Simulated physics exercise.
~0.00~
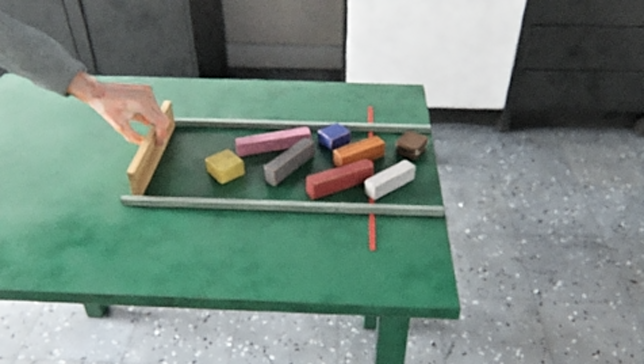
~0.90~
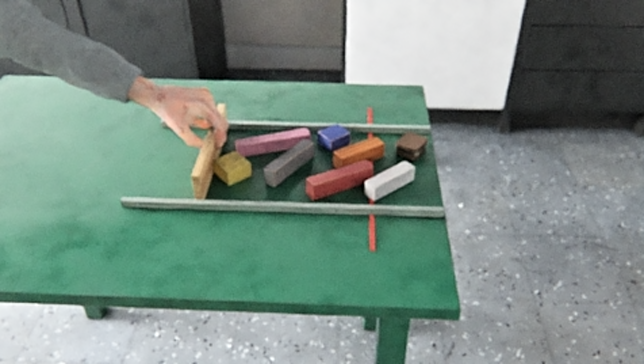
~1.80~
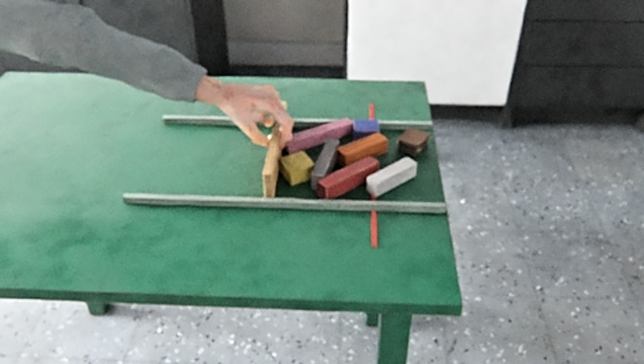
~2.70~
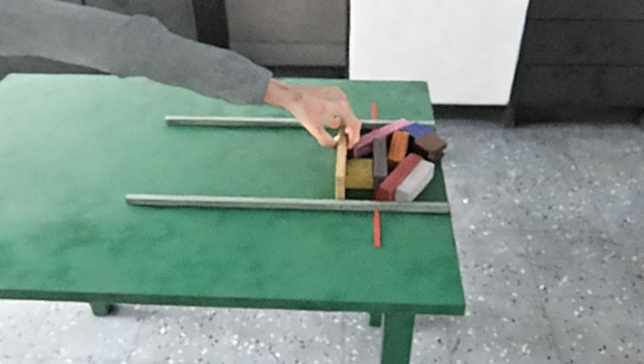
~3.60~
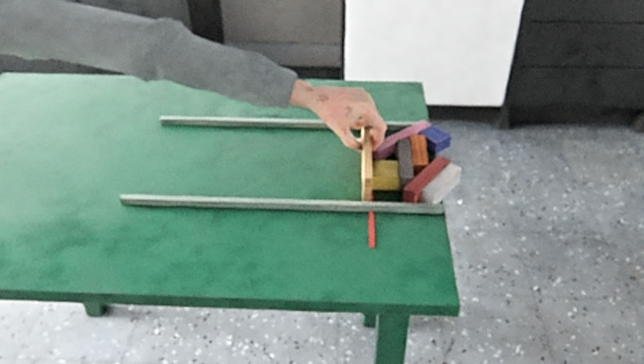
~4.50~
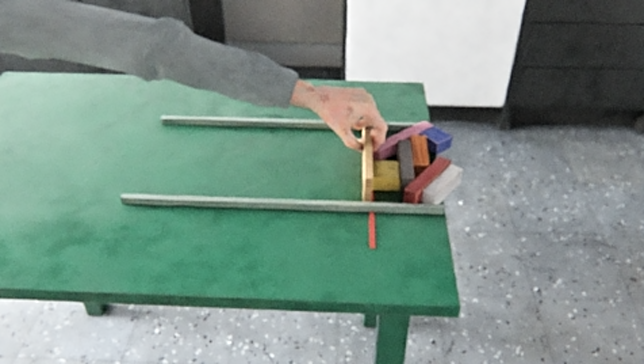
The footage shows a hand pushing an upright wooden board rightward between two rails on a green table, gathering coloured blocks into a cluster at the edge. The brown block drops out of view, and the board stops near the red tape with the remaining blocks bunched, some overhanging.
